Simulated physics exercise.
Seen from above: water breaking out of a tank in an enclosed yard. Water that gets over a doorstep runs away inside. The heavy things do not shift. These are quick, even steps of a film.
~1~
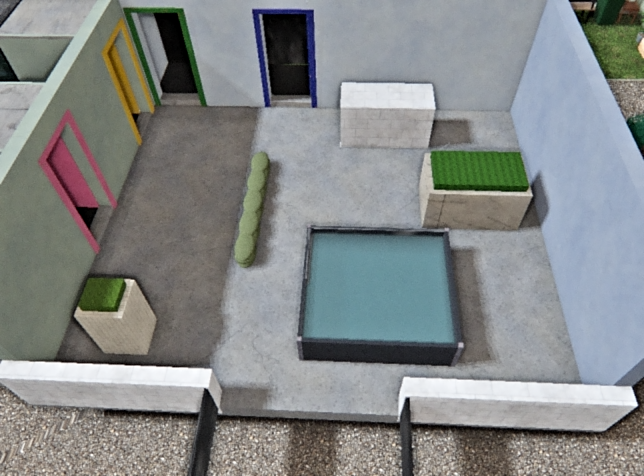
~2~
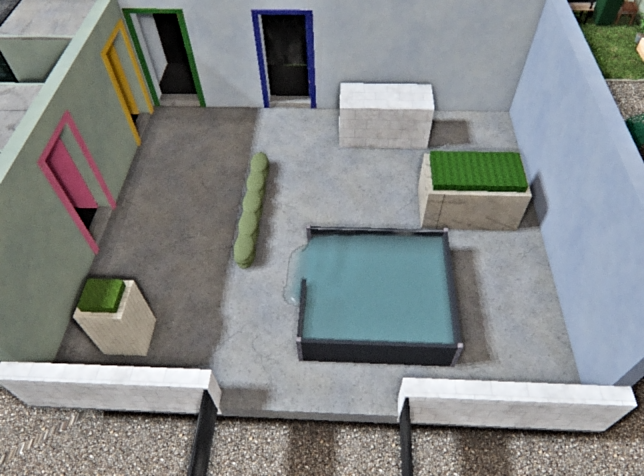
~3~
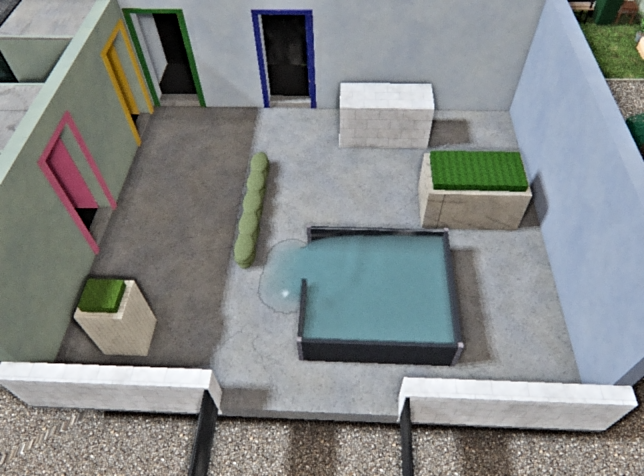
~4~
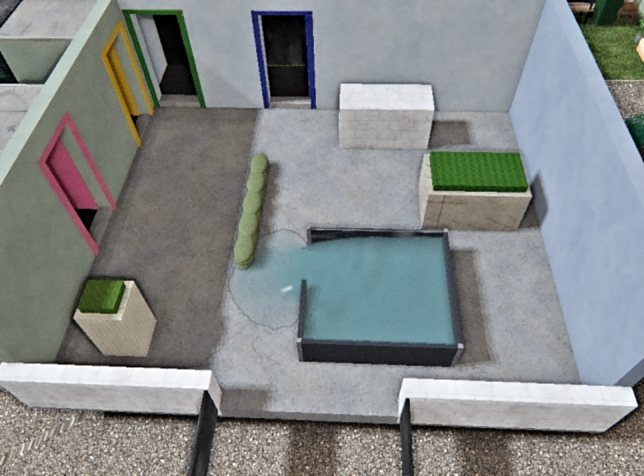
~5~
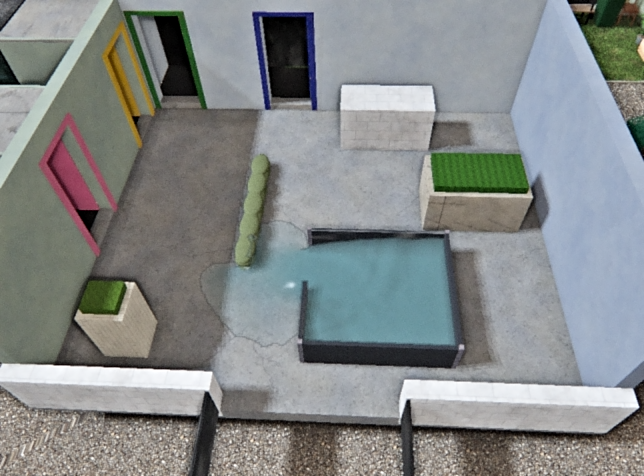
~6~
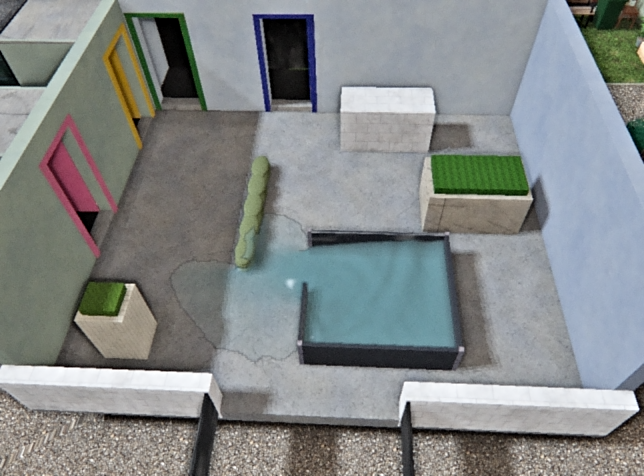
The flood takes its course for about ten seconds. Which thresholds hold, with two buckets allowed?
One by one: The yellow door takes more than that; the blue door stays under that; the pink door stays under that; the green door stays under that.
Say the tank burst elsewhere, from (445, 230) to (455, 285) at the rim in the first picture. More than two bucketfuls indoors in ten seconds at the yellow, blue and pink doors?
One by one: Yellow door takes less, blue door is under, pink door lets less in.
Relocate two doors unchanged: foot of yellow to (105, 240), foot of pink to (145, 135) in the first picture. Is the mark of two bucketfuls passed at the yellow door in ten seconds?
My reading: The yellow door takes more.
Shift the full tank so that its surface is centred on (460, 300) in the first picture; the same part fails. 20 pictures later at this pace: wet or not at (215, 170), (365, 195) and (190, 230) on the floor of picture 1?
One after the other: Dry, not flooded, free of water.
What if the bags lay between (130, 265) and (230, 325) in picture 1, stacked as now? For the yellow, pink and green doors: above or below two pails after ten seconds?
One by one: Yellow door is over; pink door passes that mark; green door floods.
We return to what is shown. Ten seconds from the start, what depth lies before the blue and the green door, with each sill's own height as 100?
In turn 50 and 40 per cent.
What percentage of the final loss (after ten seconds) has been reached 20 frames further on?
Roughly 5 per cent.
A moment on, water covers 15 % of the floor; the yellow door not reached, the blue door not reached, the pink door not reached, the green door not reached.
Next, water covers 30 % of the floor; the yellow door not reached, the blue door wet at the sill, nothing in, the pink door wet at the sill, nothing in, the green door not reached.
Then, water covers 45 % of the floor; the yellow door not reached, the blue door under two buckets in, the pink door wet at the sill, nothing in, the green door not reached.
Later, water covers 70 % of the floor; the yellow door under two buckets in, the blue door under two buckets in, the pink door wet at the sill, nothing in, the green door wet at the sill, nothing in.
In the end, water covers 85 % of the floor; the yellow door over two buckets in, the blue door under two buckets in, the pink door wet at the sill, nothing in, the green door wet at the sill, nothing in.
